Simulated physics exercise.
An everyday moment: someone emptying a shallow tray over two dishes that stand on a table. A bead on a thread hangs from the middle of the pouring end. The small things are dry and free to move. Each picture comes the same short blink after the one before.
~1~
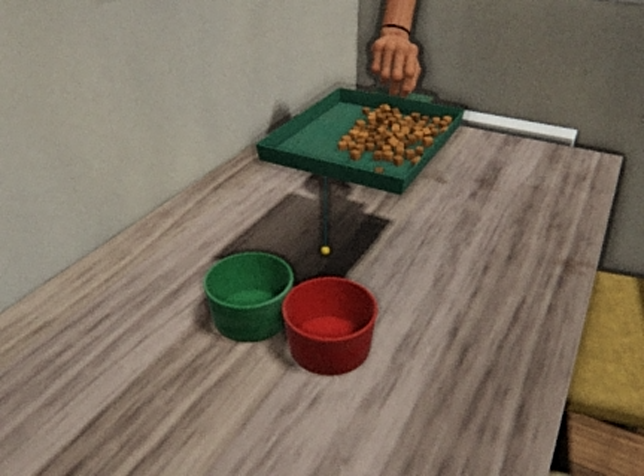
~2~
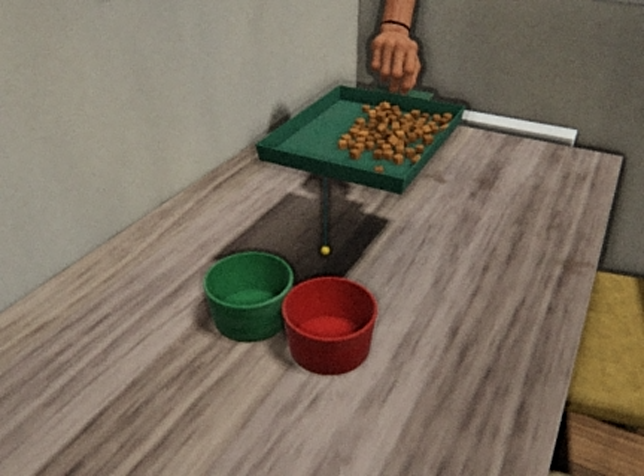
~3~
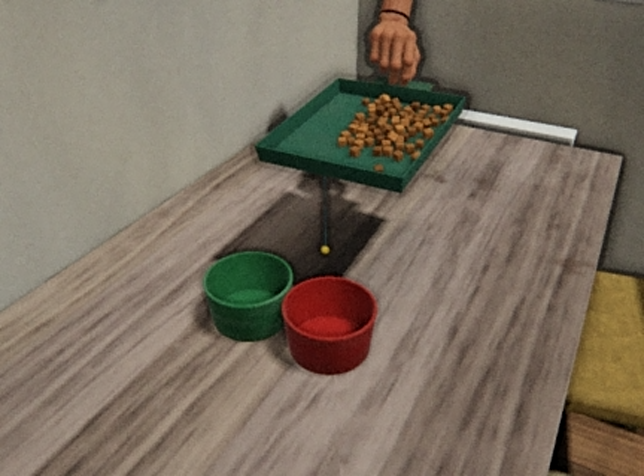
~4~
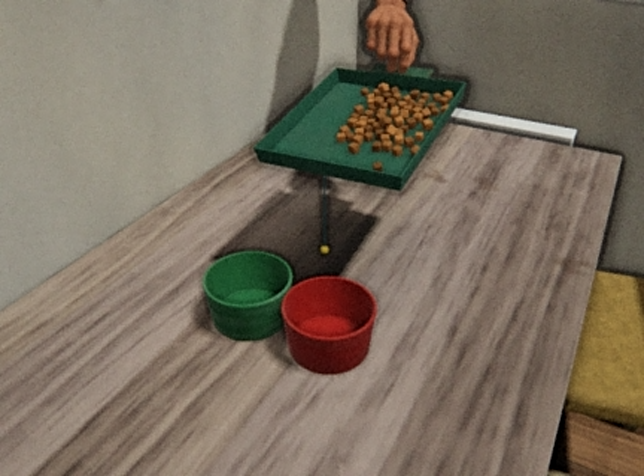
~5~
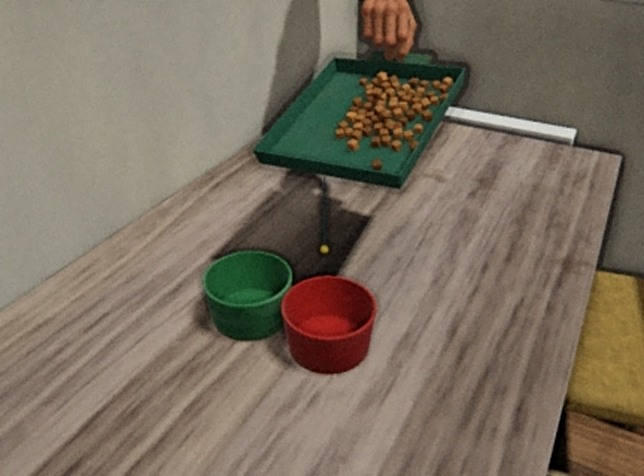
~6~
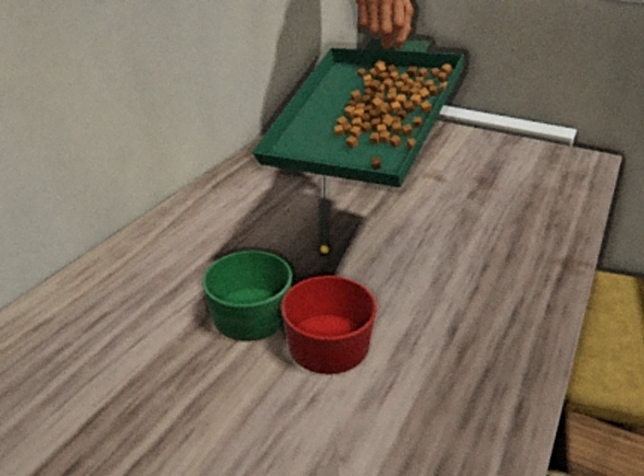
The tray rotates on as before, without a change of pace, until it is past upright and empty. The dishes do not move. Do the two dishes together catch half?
In the dishes lies over half of it.
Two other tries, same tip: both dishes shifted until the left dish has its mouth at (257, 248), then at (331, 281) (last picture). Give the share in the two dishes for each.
In turn 70 and 30 in a hundred.
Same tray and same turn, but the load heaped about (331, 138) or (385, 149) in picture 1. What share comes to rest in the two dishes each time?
Near 60 % and 70 %.
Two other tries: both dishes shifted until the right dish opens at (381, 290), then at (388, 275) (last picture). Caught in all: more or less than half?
The first try: The smaller part. The second: Not half.
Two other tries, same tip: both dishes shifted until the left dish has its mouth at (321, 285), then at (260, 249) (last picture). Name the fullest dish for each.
One: The left one. Two: The left-hand dish.
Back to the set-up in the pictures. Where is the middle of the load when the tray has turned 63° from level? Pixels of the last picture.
Around (314, 144).
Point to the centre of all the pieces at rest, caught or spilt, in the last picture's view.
At about (257, 310).
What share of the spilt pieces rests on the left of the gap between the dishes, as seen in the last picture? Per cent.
Roughly 70 in a hundred.
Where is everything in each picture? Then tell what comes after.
Corners of the pouring end near (259, 144) and (402, 177), level; middle of the load near (395, 131), brown sugar cubes; left dish near (225, 319); right dish near (308, 351); bead on its thread near (325, 251), in the first frame.
Corners of the pouring end near (259, 144) and (402, 177), level; middle of the load near (396, 129), in the second frame.
Corners of the pouring end near (258, 145) and (401, 176), tipped barely, lowest at the left corner; middle of the load near (395, 123), in the third frame.
Corners of the pouring end near (257, 147) and (400, 174), tipped a little, lowest at the left corner; middle of the load near (395, 115), in the fourth frame.
Corners of the pouring end near (256, 149) and (398, 173), tipped a little, lowest at the left corner; middle of the load near (394, 106), in the fifth frame.
Corners of the pouring end near (255, 151) and (397, 173), tipped clearly, lowest at the left corner; middle of the load near (392, 98); left dish near (224, 318); right dish near (307, 350), in the sixth frame.
Shortly afterwards, tray tipped steeply; the whole lot on the tray.
Next, tray tipped past a quarter turn; the whole lot on the tray.
Some moments later, tray tipped past a quarter turn; near a quarter in the right dish; near half in the left dish; near a quarter outside both.
In the end, tray tipped past a quarter turn; near a quarter in the right dish; near half in the left dish; near a quarter outside both.
